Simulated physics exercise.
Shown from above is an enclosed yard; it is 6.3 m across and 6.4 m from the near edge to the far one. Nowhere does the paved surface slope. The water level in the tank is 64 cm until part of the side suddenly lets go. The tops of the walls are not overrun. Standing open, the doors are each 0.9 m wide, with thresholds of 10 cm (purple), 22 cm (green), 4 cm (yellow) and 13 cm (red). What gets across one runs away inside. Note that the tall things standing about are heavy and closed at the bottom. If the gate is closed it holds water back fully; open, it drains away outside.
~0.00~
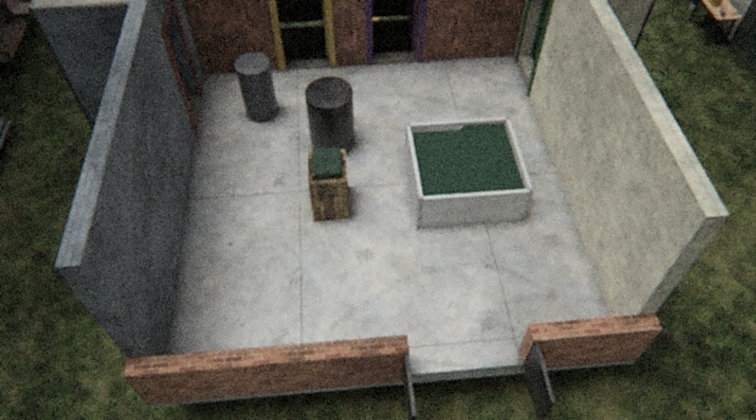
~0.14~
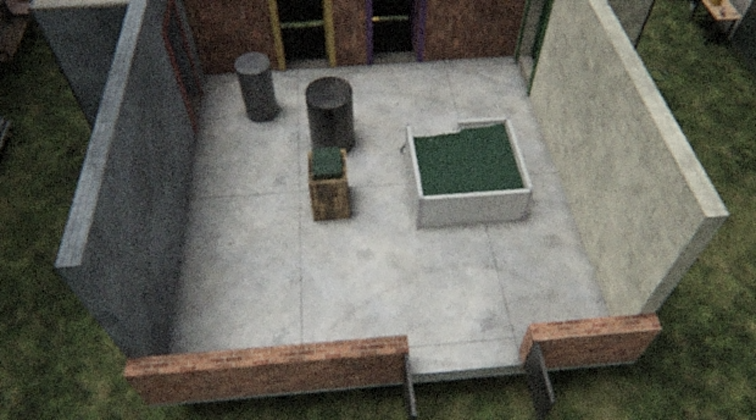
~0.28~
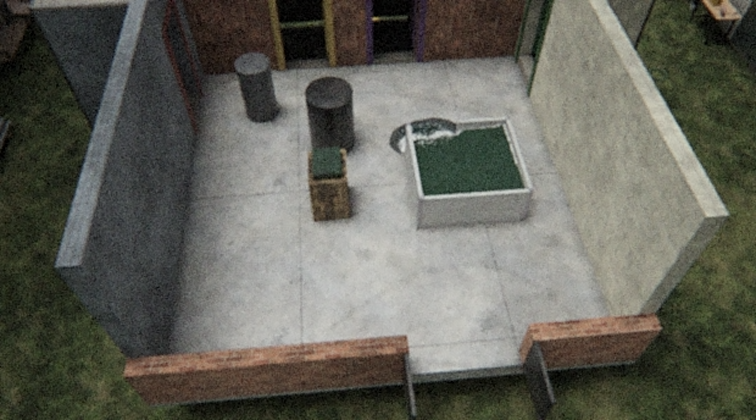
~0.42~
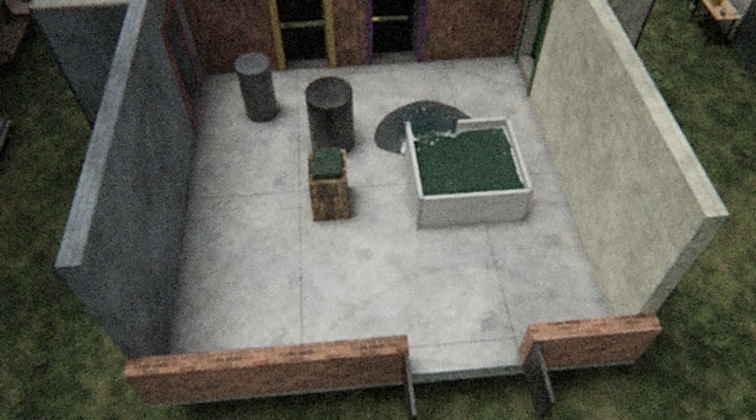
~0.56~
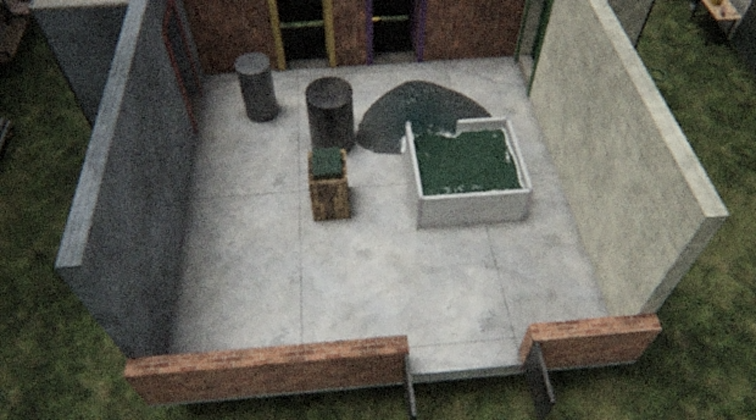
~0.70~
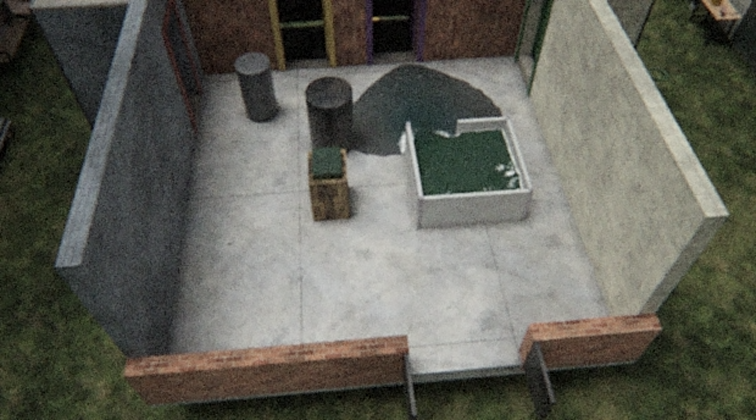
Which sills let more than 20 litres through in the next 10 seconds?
My guess is the purple door lets through more than the limit, my guess is the green door lets through less than the limit, my guess is the yellow door lets through more than the limit, my guess is the red door lets through less than the limit.
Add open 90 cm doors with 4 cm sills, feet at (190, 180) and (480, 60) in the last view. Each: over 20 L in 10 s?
Per doorway, in order: Insufficient / sufficient.
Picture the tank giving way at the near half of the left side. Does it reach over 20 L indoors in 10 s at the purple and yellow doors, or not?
Purple door doesn't reach it, yellow door doesn't reach it.
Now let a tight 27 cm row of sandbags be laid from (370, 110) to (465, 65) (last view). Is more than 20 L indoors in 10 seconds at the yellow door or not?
Next, yellow ends up on the high side.
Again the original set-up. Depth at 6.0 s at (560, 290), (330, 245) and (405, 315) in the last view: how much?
Spot by spot: Some 2, 0, then 0 cm.
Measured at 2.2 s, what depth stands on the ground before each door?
Depths in centimetres - purple: 23, green: 15, yellow: 11, red: 0.
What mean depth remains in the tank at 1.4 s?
It averages close to 40 centimetres.
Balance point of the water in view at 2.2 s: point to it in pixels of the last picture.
Centre: Approx. (438, 138) px.
After 1.4 s water covers 20 % of the floor and is deepest (32 cm) near (426, 148); purple door 19 cm at the sill, 35 L in, green door 1 cm at the sill, 0 L in, yellow door not reached, red door not reached.
After 2.2 s water covers 25 % of the floor and is deepest (28 cm) near (505, 59); purple door 23 cm at the sill, 108 L in, green door 15 cm at the sill, 0 L in, yellow door 11 cm at the sill, 17 L in, red door not reached.
After 3.5 s water covers 35 % of the floor and is deepest (17 cm) near (213, 77); purple door 16 cm at the sill, 157 L in, green door 13 cm at the sill, 0 L in, yellow door 8 cm at the sill, 42 L in, red door 9 cm at the sill, 0 L in.
After 6.0 s water covers 60 % of the floor and is deepest (12 cm) near (212, 89); purple door 9 cm at the sill, 175 L in, green door 9 cm at the sill, 1 L in, yellow door 6 cm at the sill, 58 L in, red door 9 cm at the sill, 0 L in.
After 10.0 s water covers 85 % of the floor and is deepest (7 cm) near (202, 96); purple door 6 cm at the sill, 176 L in, green door 6 cm at the sill, 1 L in, yellow door 5 cm at the sill, 64 L in, red door 6 cm at the sill, 0 L in.
